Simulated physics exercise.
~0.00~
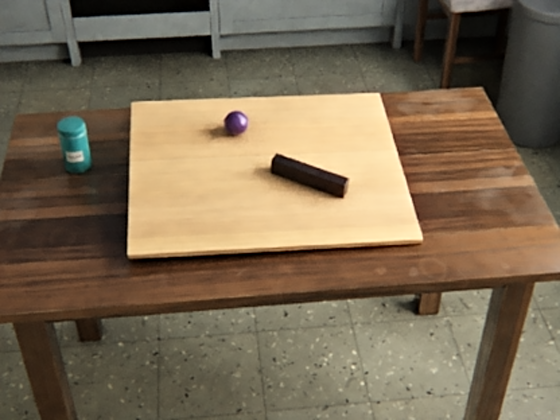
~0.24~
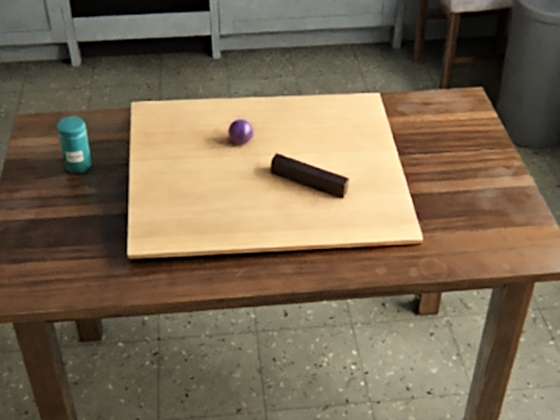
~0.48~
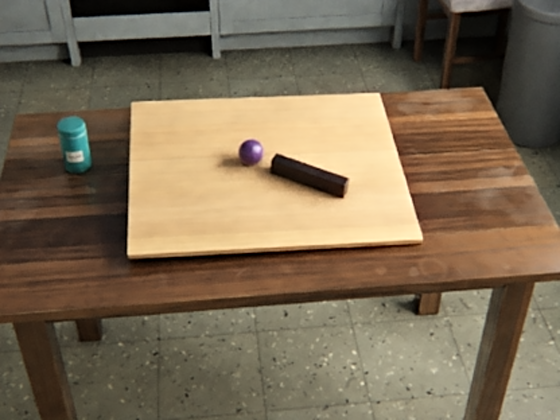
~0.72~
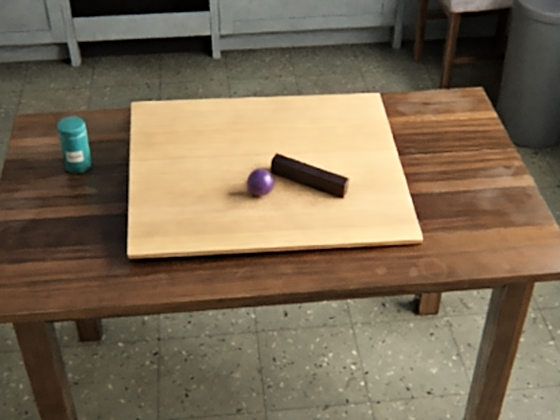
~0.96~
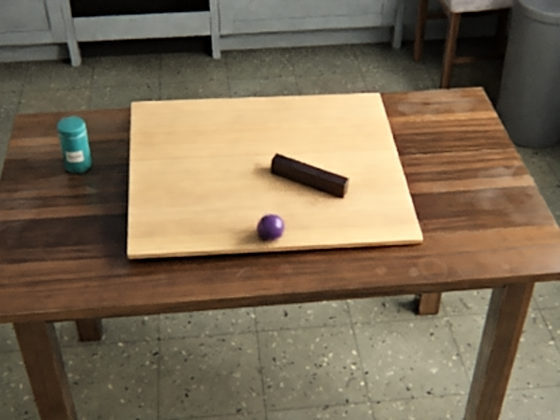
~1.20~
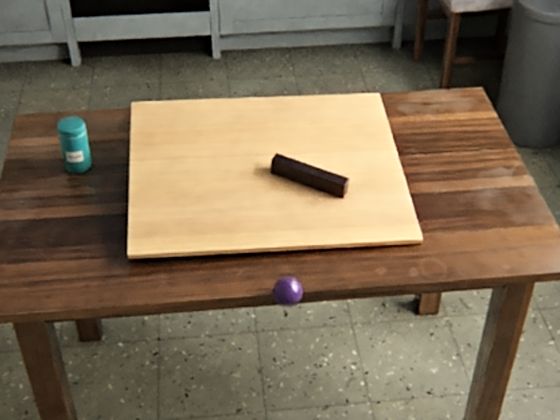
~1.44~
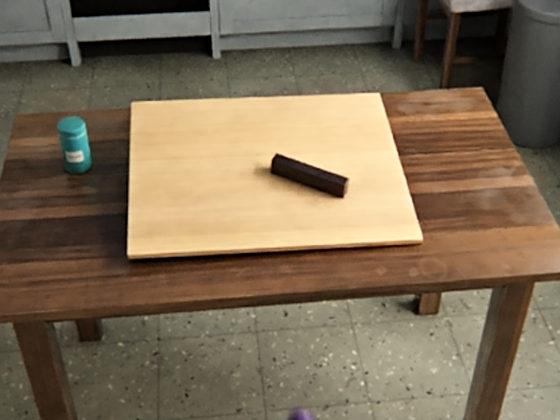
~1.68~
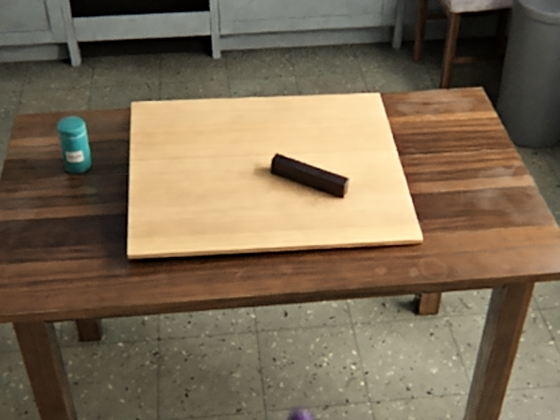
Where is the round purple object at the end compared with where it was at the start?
At the start it was on the far part of the pale board, behind and to the left of the dark block. By the end it was down below the front of the table, with only its top showing at the bottom of the view.
